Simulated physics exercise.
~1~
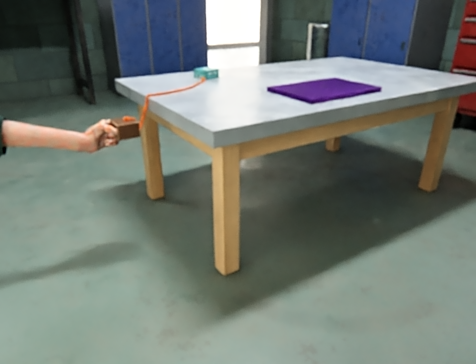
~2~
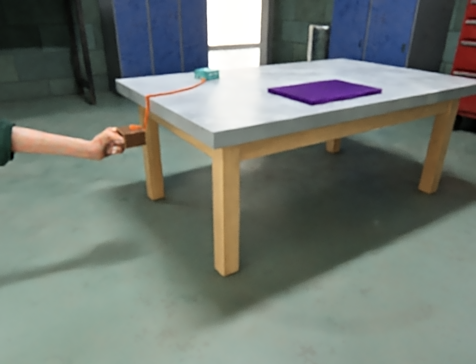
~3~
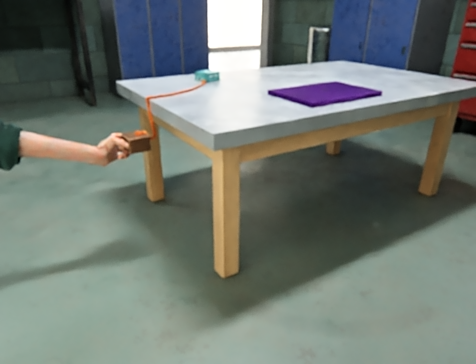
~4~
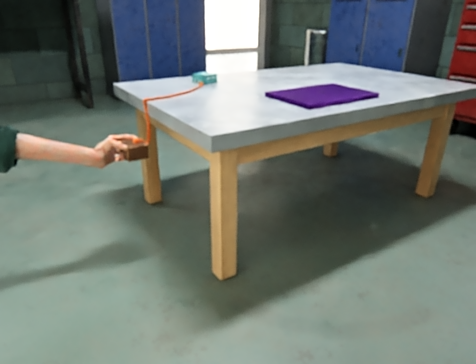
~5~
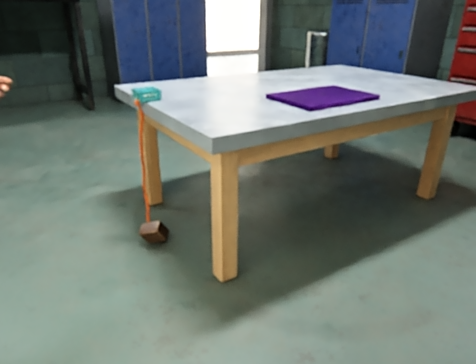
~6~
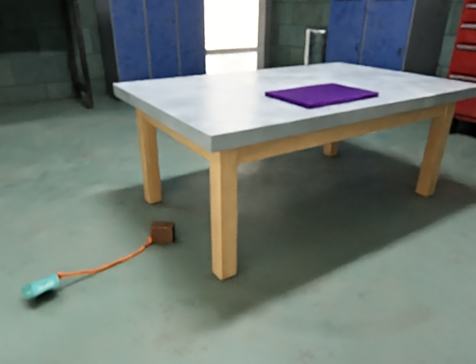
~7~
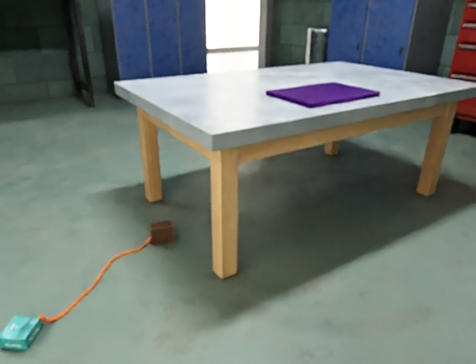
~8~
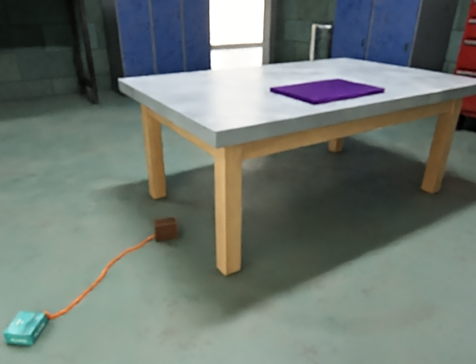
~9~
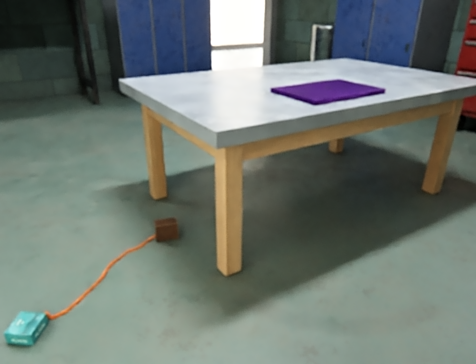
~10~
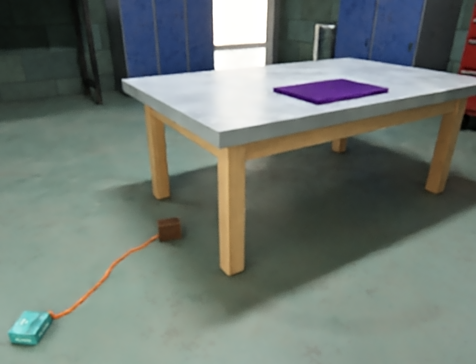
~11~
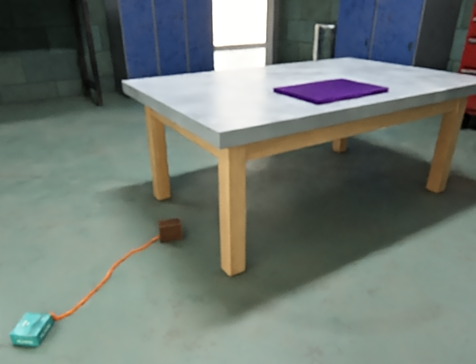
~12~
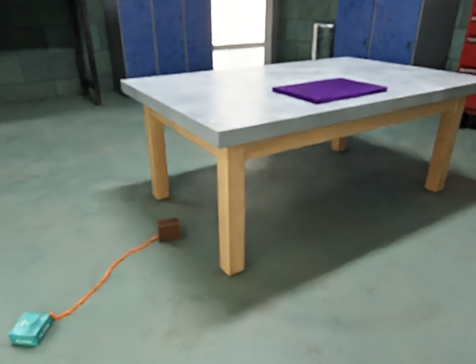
A hand let go of a brown block tied by an orange cord to a turquoise box on a workbench, and the block dropped to the floor, dragging the box off the edge to land at the lower left, while the purple laptop stayed put.
